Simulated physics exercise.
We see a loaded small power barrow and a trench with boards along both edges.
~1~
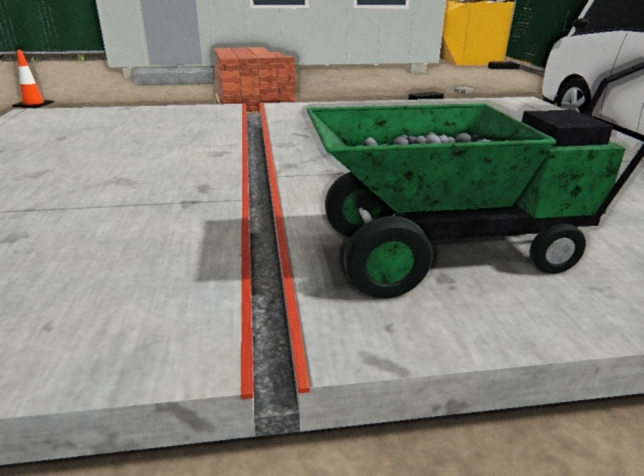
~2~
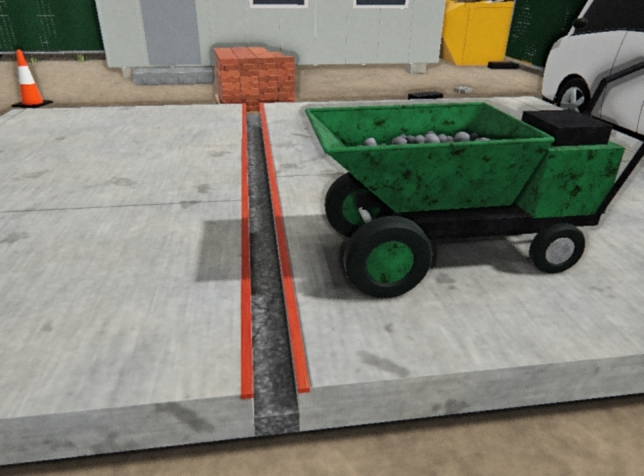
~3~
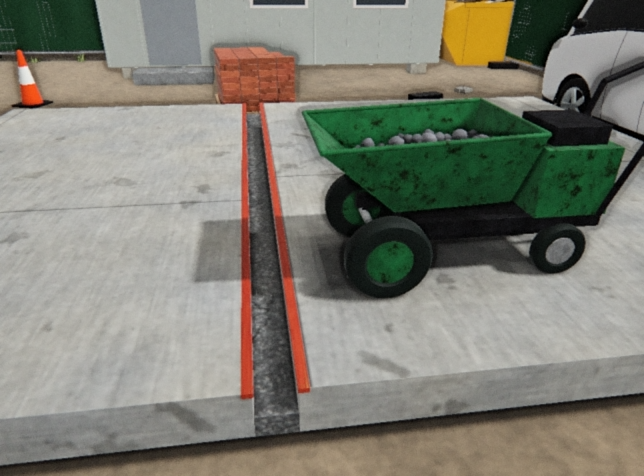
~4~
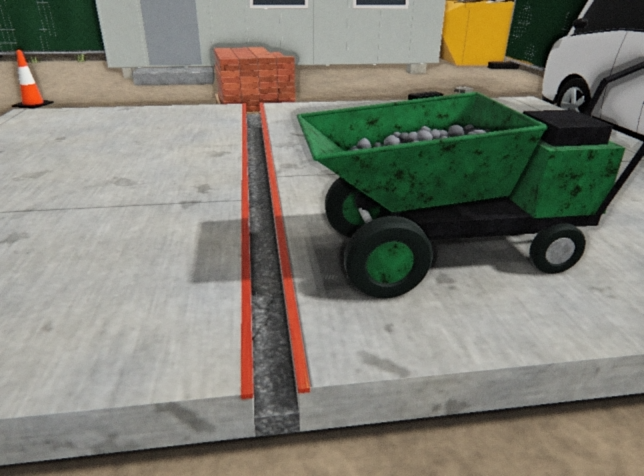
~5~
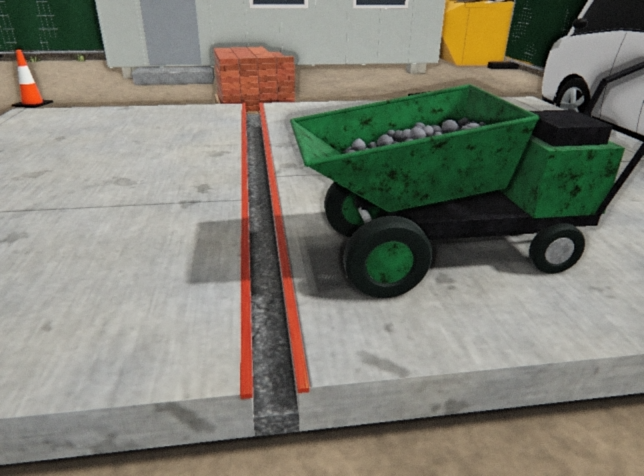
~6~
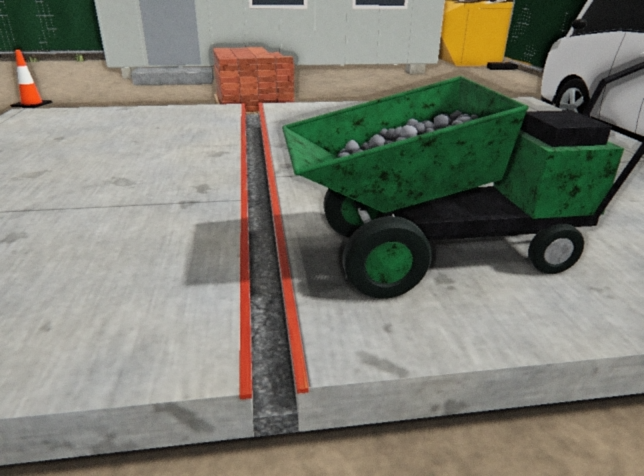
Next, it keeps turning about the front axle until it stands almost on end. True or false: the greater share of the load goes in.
False.
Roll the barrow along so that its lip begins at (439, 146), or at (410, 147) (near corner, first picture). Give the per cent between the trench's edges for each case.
About 30 per cent, then about 40 per cent.
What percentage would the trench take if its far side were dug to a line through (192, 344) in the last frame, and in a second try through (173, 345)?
Roughly 70 percent first and 80 percent second.
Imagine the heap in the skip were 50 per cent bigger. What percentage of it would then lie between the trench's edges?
My estimate is near 10 per cent.
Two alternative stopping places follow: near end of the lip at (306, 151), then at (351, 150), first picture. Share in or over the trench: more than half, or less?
Try 1 - short of half; try 2 - short of half.
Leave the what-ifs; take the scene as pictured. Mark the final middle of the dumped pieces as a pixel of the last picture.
Near pixel (189, 270).
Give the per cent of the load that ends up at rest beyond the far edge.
Result: Some 75 % of the load.
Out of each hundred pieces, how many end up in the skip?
20 per cent or so.
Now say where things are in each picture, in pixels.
In the first frame, lip of the skip at (329, 150), level; top of the load at (437, 154), round cobbles; first edge of the trench at (296, 335); far edge at (246, 339), the trench under half as wide as the skip, and about as deep as wide.
In the second frame, lip of the skip at (327, 151), level; top of the load at (436, 153).
In the third frame, lip of the skip at (322, 154), tipped barely; top of the load at (448, 146).
In the fourth frame, lip of the skip at (316, 158), tipped a little; top of the load at (444, 142).
In the fifth frame, lip of the skip at (307, 164), tipped a little; top of the load at (461, 143).
In the sixth frame, lip of the skip at (297, 173), tipped a little; top of the load at (454, 137); first edge of the trench at (295, 335); far edge at (245, 339).
Soon, skip tipped steeply; all in the skip.
A while on, skip tipped right over; most in the skip; a stray few in or heaped over the trench; about a quarter beyond it.
Towards the end, skip tipped right over; about a quarter in the skip; a stray few in or heaped over the trench; most beyond it.
Finally, skip tipped right over; about a quarter in the skip; a stray few in or heaped over the trench; most beyond it.
